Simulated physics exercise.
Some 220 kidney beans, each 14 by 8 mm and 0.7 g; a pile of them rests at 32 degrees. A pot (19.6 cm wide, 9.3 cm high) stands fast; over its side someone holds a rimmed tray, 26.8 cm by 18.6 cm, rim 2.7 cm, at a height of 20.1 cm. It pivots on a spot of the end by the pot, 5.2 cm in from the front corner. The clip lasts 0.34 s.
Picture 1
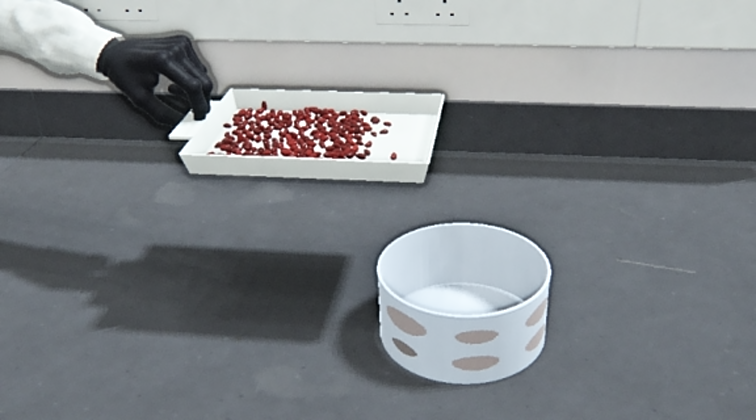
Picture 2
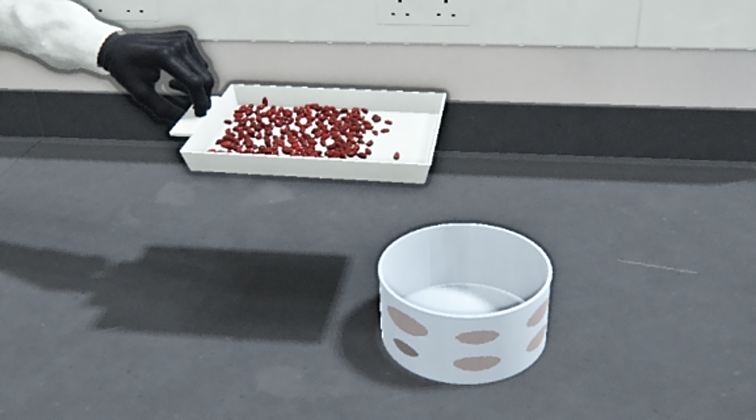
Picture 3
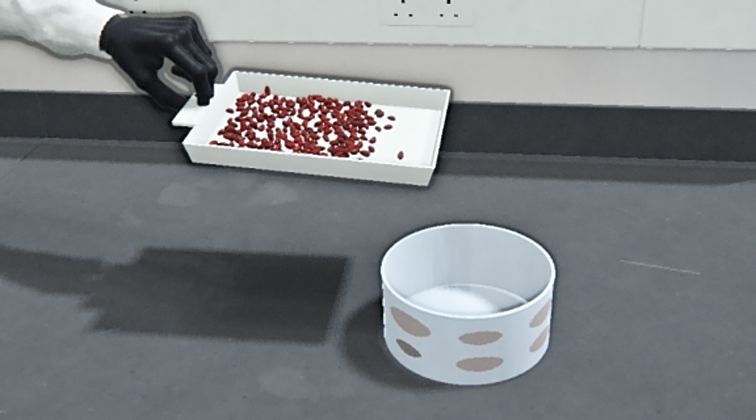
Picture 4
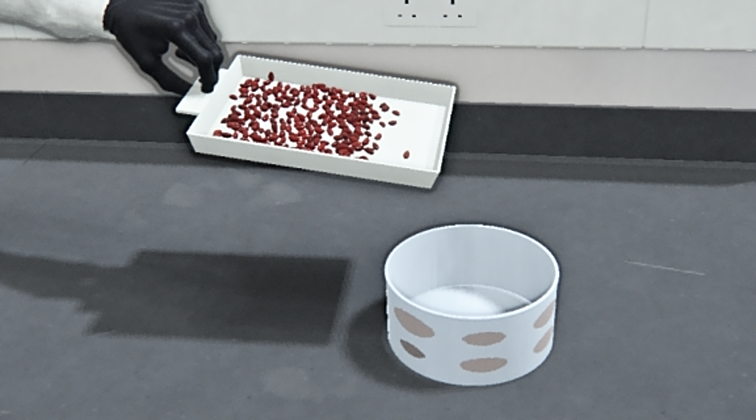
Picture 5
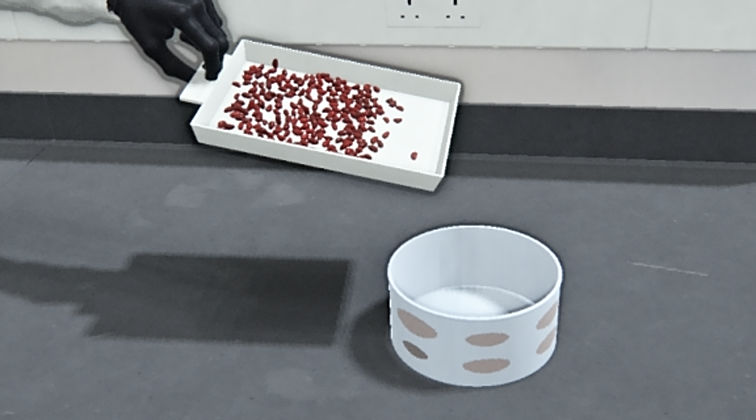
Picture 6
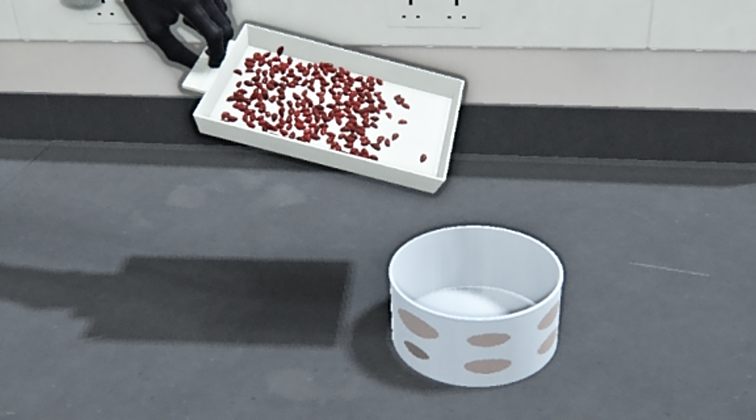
The video shows a black-gloved hand holding a white rimmed tray of small dark red beans above a grey surface, near a round white pot with brownish oval spots, then steadily raising its left end so the tray slants down rightward.
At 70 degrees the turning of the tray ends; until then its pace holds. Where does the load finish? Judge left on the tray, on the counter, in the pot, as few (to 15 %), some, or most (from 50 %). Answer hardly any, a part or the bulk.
Tray a part, counter hardly any, pot the bulk.
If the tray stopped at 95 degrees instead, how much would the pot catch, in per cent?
It would be near 100 per cent.
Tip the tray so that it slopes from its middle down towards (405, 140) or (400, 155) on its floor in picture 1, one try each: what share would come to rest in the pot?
About 10 and 35 per cent.
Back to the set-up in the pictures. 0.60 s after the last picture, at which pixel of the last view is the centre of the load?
Around (420, 161).
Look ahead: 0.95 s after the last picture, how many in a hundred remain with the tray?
About 55 per cent.
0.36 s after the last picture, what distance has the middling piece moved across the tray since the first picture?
Some 9 cm.
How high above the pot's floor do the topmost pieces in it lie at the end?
Some 1.5 cm.
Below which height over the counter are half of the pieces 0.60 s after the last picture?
About 22 cm.
Then, 0.36 s after the last picture, tilt 44 degrees; the tray holds 100 %, the pot 0 %.
Then, 0.60 s after the last picture, tilt 61 degrees; the tray holds 95 %, the pot 0 %.
Then, 0.95 s after the last picture, tilt 70 degrees; the tray holds 55 %, the pot 35 %.
In the end, tray 30 %, counter 0 %, pot 70 %.
